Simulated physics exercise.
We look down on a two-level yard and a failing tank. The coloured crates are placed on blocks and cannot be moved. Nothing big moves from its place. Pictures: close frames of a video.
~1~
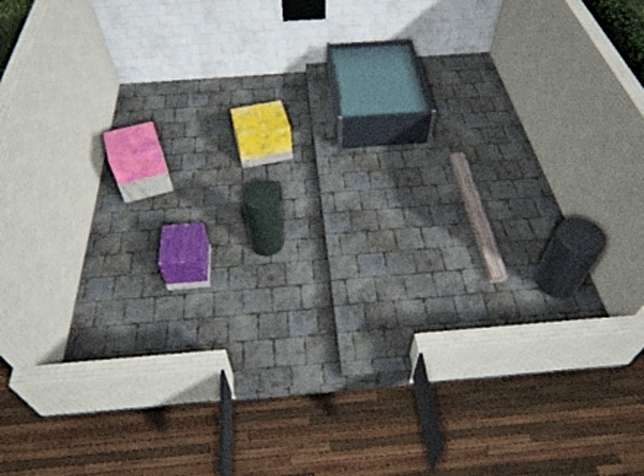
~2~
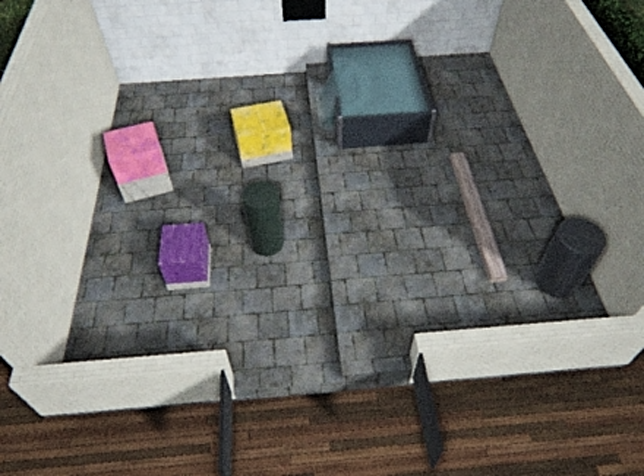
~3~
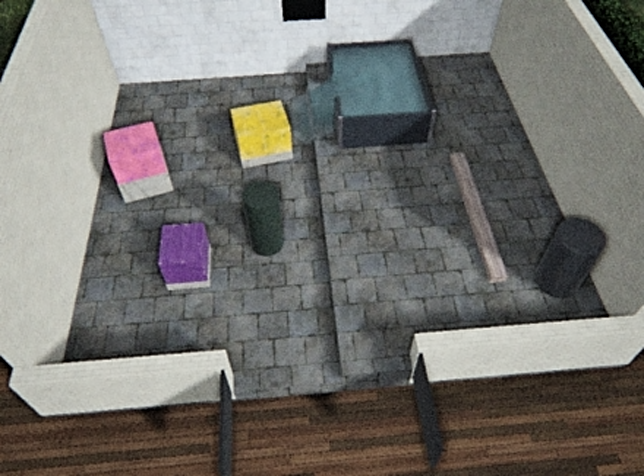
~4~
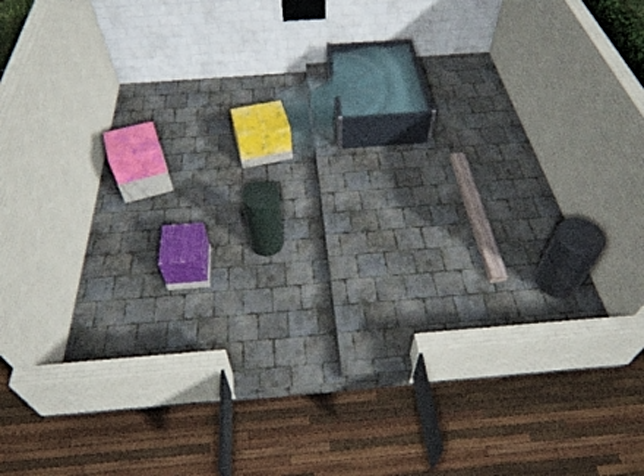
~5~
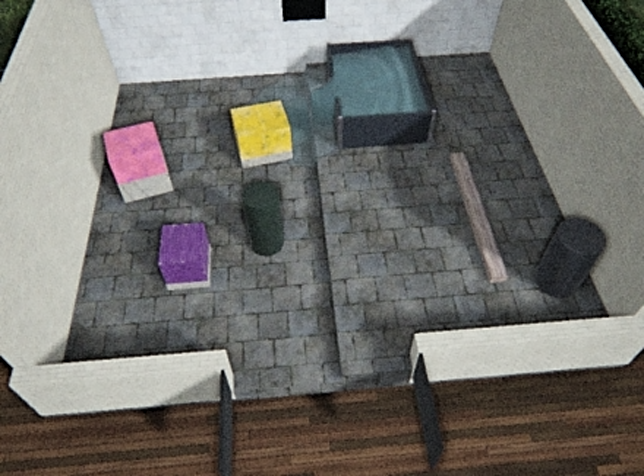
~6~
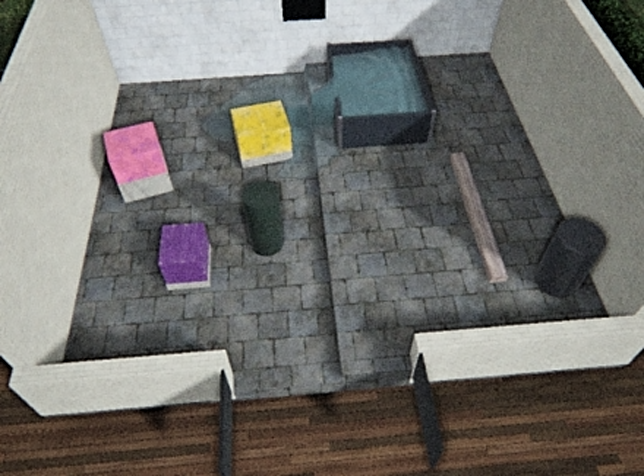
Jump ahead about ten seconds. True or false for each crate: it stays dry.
Pink crate: True, it stays dry; purple crate: True, it stays dry; yellow crate: False, it gets wet.
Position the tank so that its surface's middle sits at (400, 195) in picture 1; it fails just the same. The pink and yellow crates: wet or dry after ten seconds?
Well, the pink holds out, and the yellow holds out too.
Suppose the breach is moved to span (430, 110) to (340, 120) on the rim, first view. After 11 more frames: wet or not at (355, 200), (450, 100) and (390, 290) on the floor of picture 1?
Order as asked: Swamped, untouched, swamped.
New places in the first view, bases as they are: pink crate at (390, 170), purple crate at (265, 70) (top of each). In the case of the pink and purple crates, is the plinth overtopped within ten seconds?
First the pink crate: It keeps clear; then the purple crate: It is dampened.
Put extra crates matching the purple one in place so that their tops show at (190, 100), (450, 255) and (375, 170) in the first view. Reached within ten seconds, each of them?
Respectively: Is reached, comes through fine and comes through fine.
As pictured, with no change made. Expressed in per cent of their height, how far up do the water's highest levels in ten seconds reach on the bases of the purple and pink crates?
Peak levels: Approx. 60 % then 60 %.
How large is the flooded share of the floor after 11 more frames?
About 25 per cent.
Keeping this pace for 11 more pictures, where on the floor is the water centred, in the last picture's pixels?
I'd point to (296, 119).
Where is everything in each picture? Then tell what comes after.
The tank at (378, 80) is whole and still, in the first frame.
Water pours out at (335, 98) and has run to (326, 129), in the second frame.
The front is at (298, 99), out from the gap at (335, 100), in the third frame.
Water pours out at (335, 101) and has run to a hidden place, in the fourth frame.
The front is at a hidden place, out from the gap at (335, 100), in the fifth frame.
The front is at (206, 127), out from the gap at (335, 100), in the sixth frame.
A moment on, water covers 20 % of the floor; the pink crate water round its plinth, the purple crate not reached, the yellow crate water round its plinth.
Next, water covers 25 % of the floor; the pink crate water round its plinth, the purple crate not reached, the yellow crate water round its plinth.
Then, water covers 35 % of the floor; the pink crate water round its plinth, the purple crate water round its plinth, the yellow crate water round its plinth.
Later, water covers 50 % of the floor; the pink crate water round its plinth, the purple crate water round its plinth, the yellow crate water round its plinth.
In the end, water covers 50 % of the floor; the pink crate stayed above the water, the purple crate stayed above the water, the yellow crate was topped.
